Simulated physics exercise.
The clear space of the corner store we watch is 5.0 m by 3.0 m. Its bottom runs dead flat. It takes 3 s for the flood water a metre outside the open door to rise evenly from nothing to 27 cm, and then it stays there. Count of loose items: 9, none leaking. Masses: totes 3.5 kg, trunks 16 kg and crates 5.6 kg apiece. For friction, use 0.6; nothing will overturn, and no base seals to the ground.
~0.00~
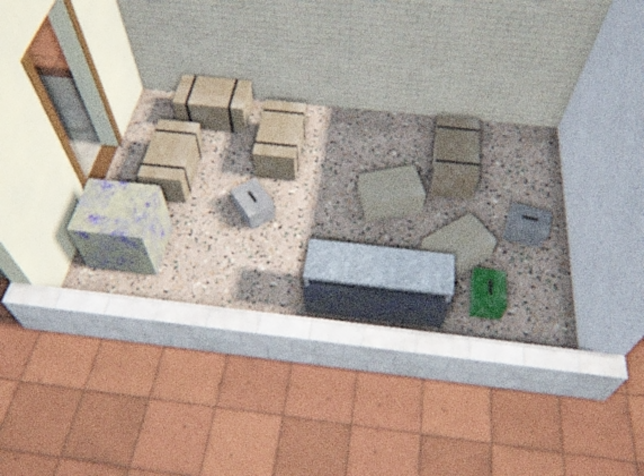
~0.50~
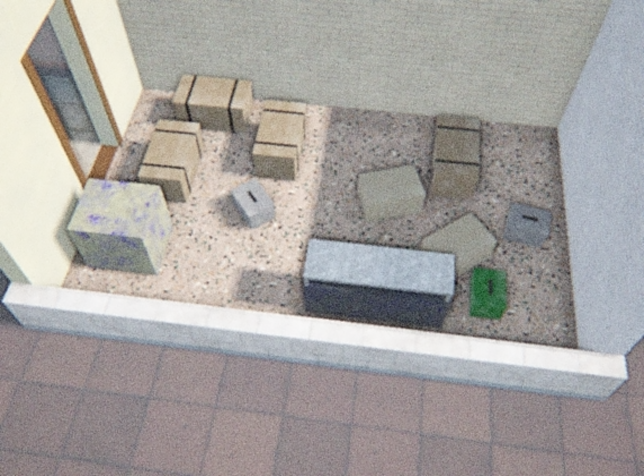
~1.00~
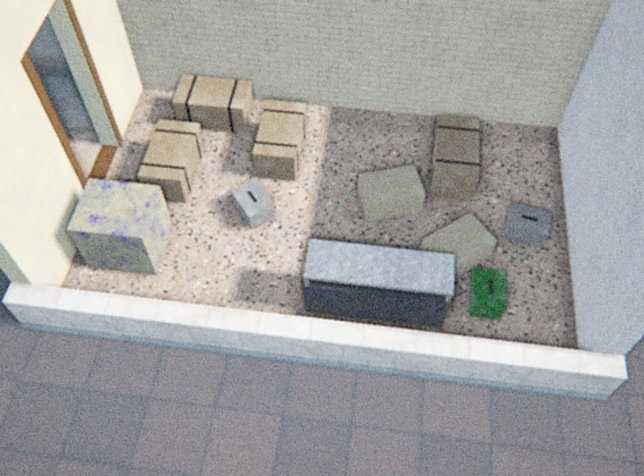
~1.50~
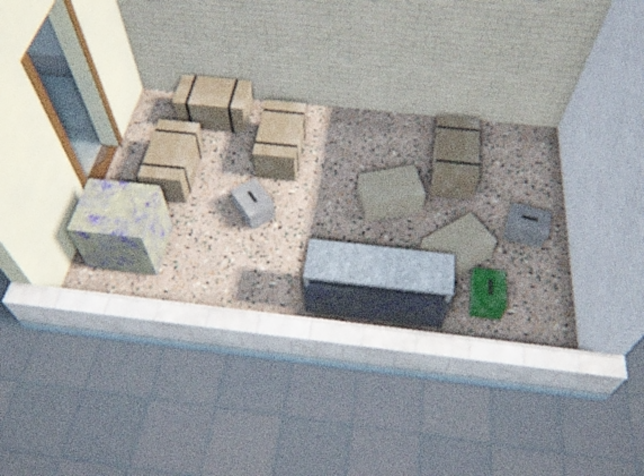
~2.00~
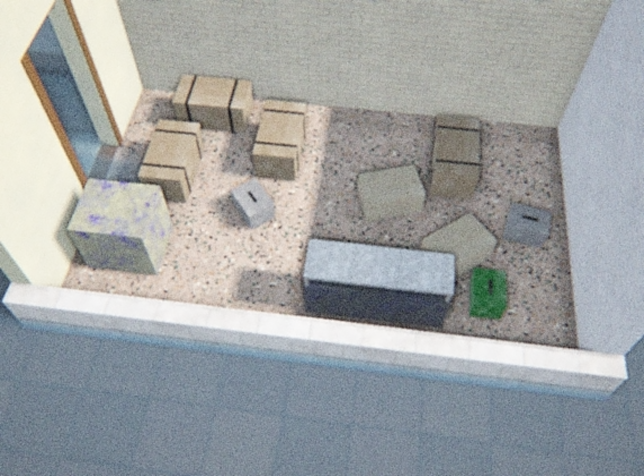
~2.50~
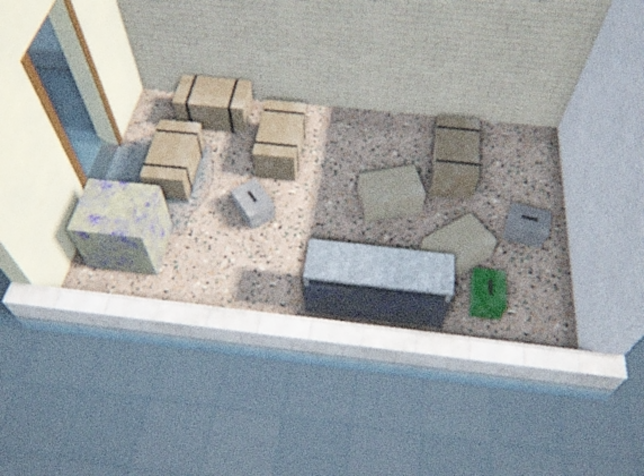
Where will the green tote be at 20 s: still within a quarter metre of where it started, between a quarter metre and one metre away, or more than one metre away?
Result: Short displacement.
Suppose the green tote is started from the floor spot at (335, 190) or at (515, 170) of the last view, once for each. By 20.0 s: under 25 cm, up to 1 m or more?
Run 1 - well off; run 2 - well off.
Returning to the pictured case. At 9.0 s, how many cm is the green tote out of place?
About 40 cm.
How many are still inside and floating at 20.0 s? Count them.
Total: 9.
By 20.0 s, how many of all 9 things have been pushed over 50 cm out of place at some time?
That comes to 9.
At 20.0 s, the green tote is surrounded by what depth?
Depth approx. 18 cm.
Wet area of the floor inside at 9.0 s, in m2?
The covered patch comes to about 14 m2.
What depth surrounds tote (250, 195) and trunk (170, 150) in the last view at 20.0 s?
Some 20 cm at the first, some 24 cm at the second.
After 4.0 s the green tote is near (490, 288), 0.0 m from its start, aground; 1 afloat.
After 9.0 s the green tote is near (492, 322), 0.4 m from its start, afloat; 9 afloat.
After 16.0 s the green tote is near (468, 324), 0.5 m from its start, afloat; 9 afloat.
After 20.0 s the green tote is near (469, 323), 0.5 m from its start, afloat; 9 afloat.
